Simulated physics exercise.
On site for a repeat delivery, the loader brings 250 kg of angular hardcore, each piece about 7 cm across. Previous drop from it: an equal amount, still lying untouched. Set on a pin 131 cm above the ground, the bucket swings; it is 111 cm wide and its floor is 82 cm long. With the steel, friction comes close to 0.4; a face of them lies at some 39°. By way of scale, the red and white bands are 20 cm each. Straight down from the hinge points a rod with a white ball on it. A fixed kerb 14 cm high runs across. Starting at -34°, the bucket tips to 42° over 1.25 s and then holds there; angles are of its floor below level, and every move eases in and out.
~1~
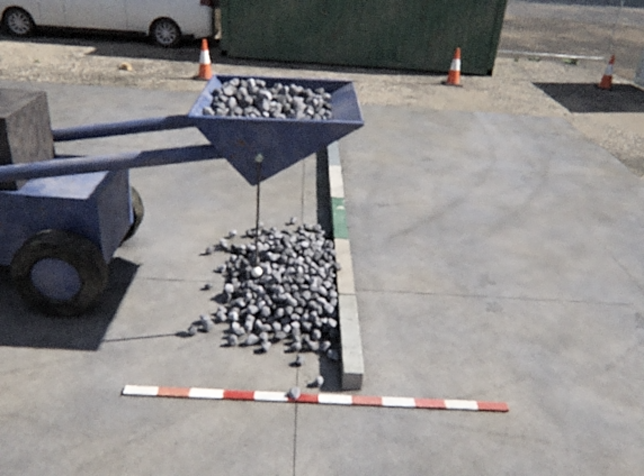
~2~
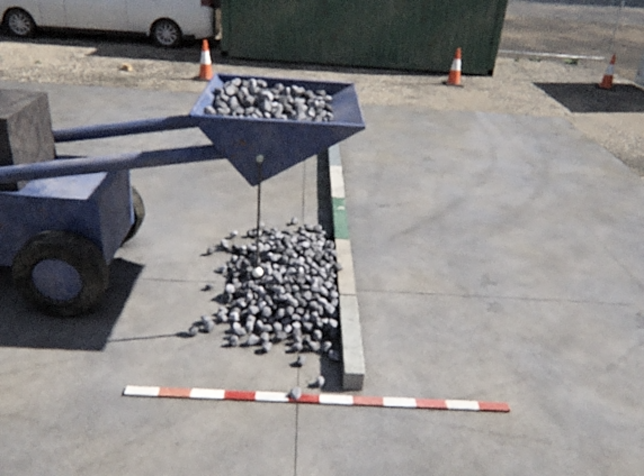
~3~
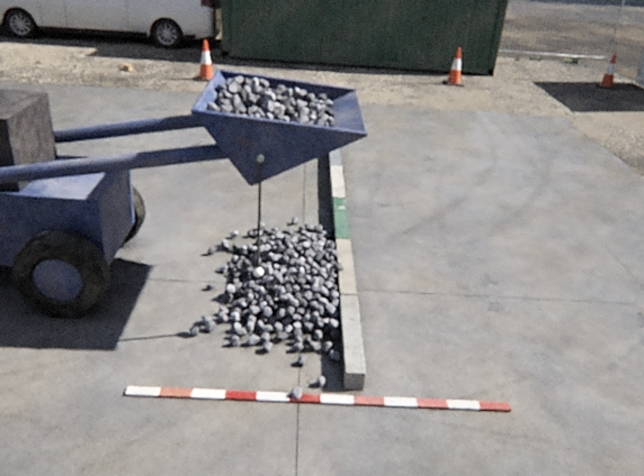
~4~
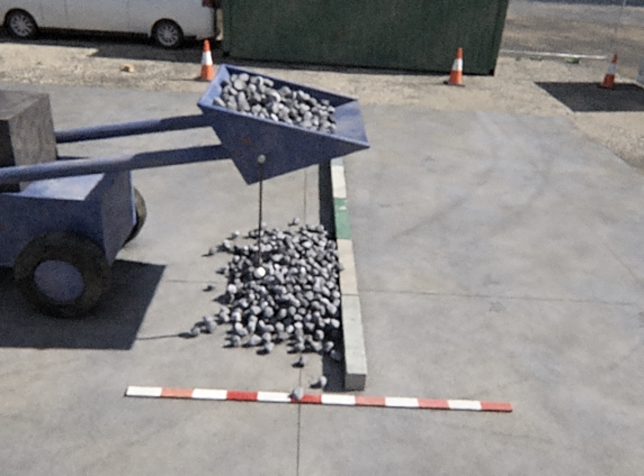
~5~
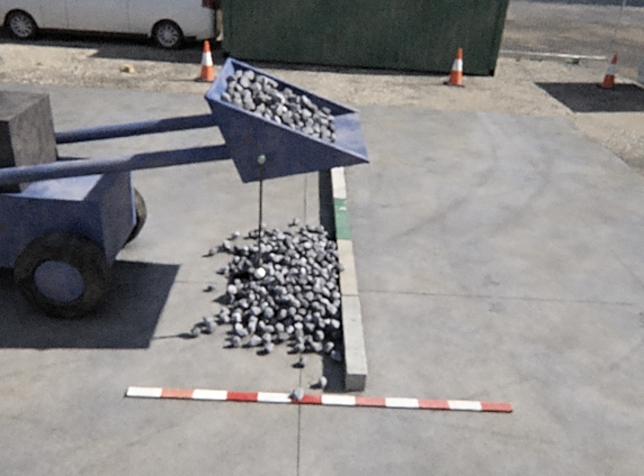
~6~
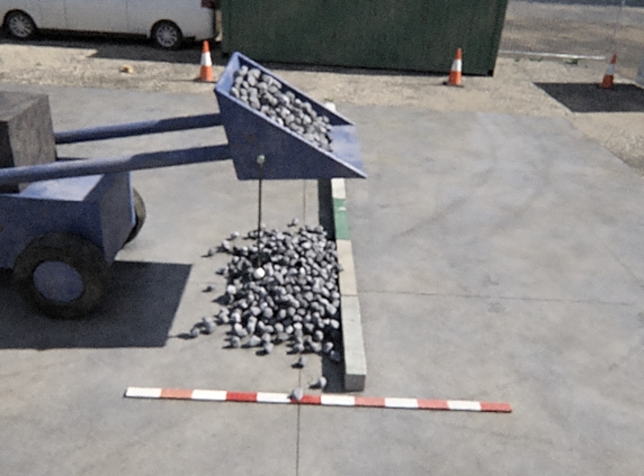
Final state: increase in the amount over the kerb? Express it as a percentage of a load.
About 84 %.
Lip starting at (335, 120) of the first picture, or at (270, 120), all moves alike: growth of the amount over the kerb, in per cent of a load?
About 45 per cent for the first, 0 per cent for the second.
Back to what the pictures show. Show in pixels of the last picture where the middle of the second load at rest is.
(382, 281).
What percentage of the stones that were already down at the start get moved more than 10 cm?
Near 0 per cent, I reckon.
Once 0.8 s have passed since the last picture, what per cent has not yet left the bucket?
Close to 65 in a hundred.
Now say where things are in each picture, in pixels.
The bucket is at -34°, its lip at (364, 124); the top of the load is at (259, 91). The earlier load is highest near (286, 260), 22 cm above ground level, 100 % on this side of the kerb, in the first picture.
Lip at (365, 127), floor tilted -32°, highest stones at (247, 89), in the second picture.
Lip at (367, 135), floor tilted -28°, highest stones at (242, 87), in the third picture.
The bucket is at -22°, its lip at (370, 147); the top of the load is at (244, 84), in the fourth picture.
Lip at (369, 161), floor tilted -14°, highest stones at (243, 79), in the fifth picture.
The bucket is at -5°, its lip at (365, 177); the top of the load is at (247, 76), in the sixth picture.
Then, 0.4 s after the last picture the floor is at 30°; in per cent of one load, 100 in the bucket, 100 on this side of the kerb; the foremost stones are at (334, 266).
Then, 0.8 s after the last picture the floor is at 42°; in per cent of one load, 63 in the bucket, 136 on this side of the kerb, 1 over the kerb; the foremost stones are at (357, 233).
Then, 1.2 s after the last picture the floor is at 42°; in per cent of one load, 10 in the bucket, 143 on this side of the kerb, 47 over the kerb; the foremost stones are at (419, 282).
Then, 3.7 s after the last picture the floor is at 42°; in per cent of one load, 0 in the bucket, 116 on this side of the kerb, 84 over the kerb; the foremost stones are at (497, 280). Net gain over the kerb, 84.
